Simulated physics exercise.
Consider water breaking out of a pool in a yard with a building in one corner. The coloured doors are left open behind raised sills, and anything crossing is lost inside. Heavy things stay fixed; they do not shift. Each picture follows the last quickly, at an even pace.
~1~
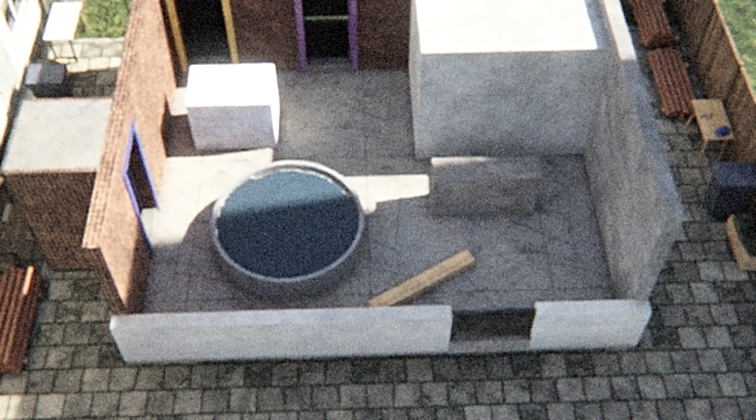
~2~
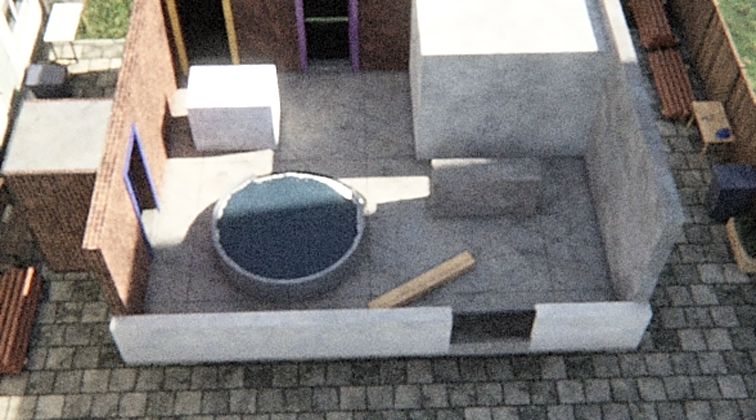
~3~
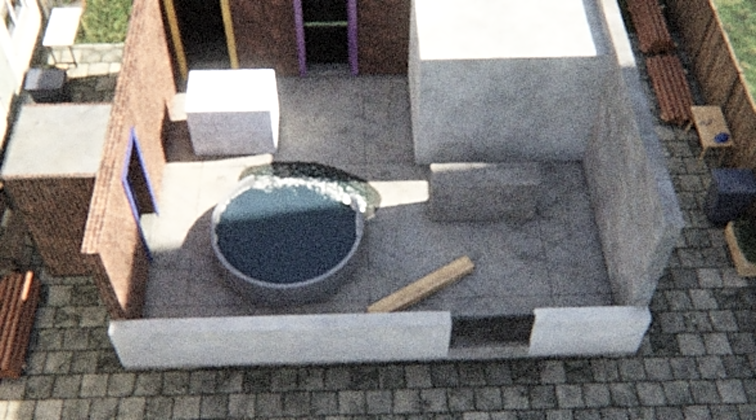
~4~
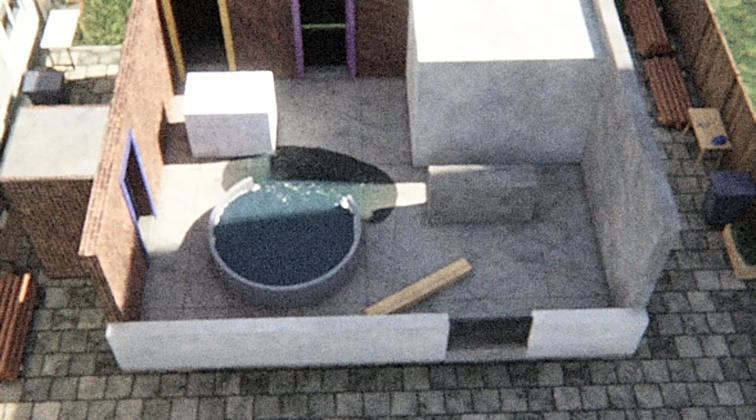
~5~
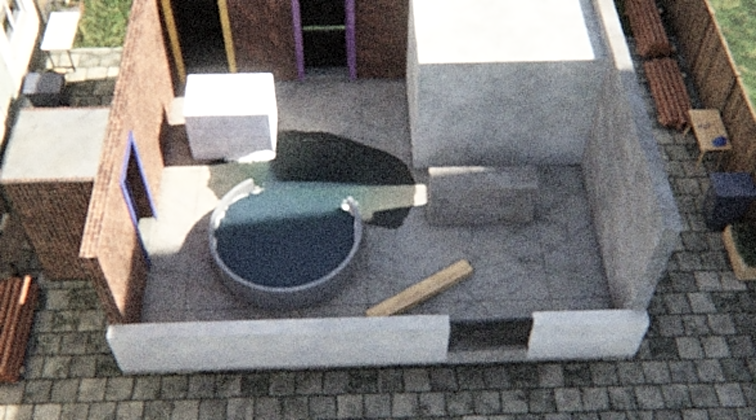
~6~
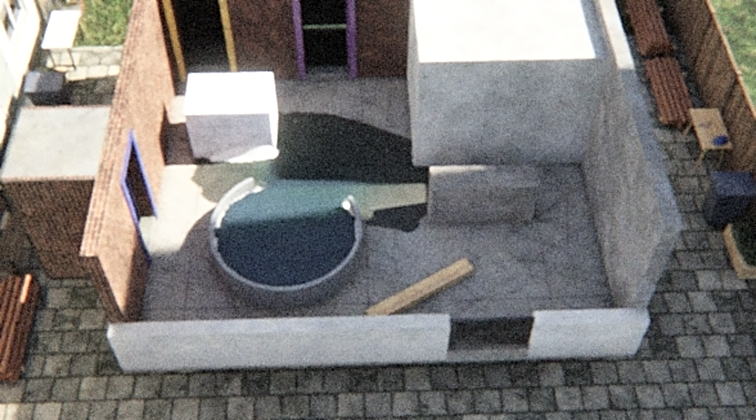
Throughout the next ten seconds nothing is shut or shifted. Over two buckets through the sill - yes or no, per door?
Blue door - no, purple door - yes, yellow door - no.
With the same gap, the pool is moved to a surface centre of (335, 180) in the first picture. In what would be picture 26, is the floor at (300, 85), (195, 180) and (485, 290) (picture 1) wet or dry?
I'd say swamped for the first, still dry for the second and still dry for the third.
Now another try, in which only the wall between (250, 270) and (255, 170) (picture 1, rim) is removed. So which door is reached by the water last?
The purple one is last.
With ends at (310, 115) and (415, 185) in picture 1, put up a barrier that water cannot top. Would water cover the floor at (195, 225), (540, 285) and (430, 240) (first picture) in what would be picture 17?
Reading them off in sequence: Spared, spared, swamped.
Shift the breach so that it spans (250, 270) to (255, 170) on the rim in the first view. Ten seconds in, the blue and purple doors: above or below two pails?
Blue: Beyond the mark, purple: Short of the mark.
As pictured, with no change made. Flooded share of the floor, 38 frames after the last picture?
Close to 70 percent, by my reckoning.
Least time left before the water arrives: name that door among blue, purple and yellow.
The purple one.
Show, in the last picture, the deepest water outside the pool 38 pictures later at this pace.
Deepest point: Roughly (221, 97).
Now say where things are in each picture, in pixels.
The first frame shows still water in the round tank at (288, 221).
In the second frame, the front is at a hidden place, out from the gap on the round tank's far side.
In the third frame, the front is at (376, 202), out from the gap on the round tank's far side.
In the fourth frame, water pours out on the round tank's far side and has run to (228, 172).
In the fifth frame, water pours out on the round tank's far side and has run to (217, 160).
In the sixth frame, the front is at (198, 159), out from the gap on the round tank's far side.
A moment on, water covers 35 % of the floor; the blue door not reached, the purple door wet at the sill, nothing in, the yellow door not reached.
Next, water covers 40 % of the floor; the blue door wet at the sill, nothing in, the purple door over two buckets in, the yellow door wet at the sill, nothing in.
Then, water covers 55 % of the floor; the blue door wet at the sill, nothing in, the purple door far over two buckets in, the yellow door wet at the sill, nothing in.
Later, water covers 70 % of the floor; the blue door wet at the sill, nothing in, the purple door far over two buckets in, the yellow door wet at the sill, nothing in.
In the end, water covers 90 % of the floor; the blue door wet at the sill, nothing in, the purple door far over two buckets in, the yellow door wet at the sill, nothing in.
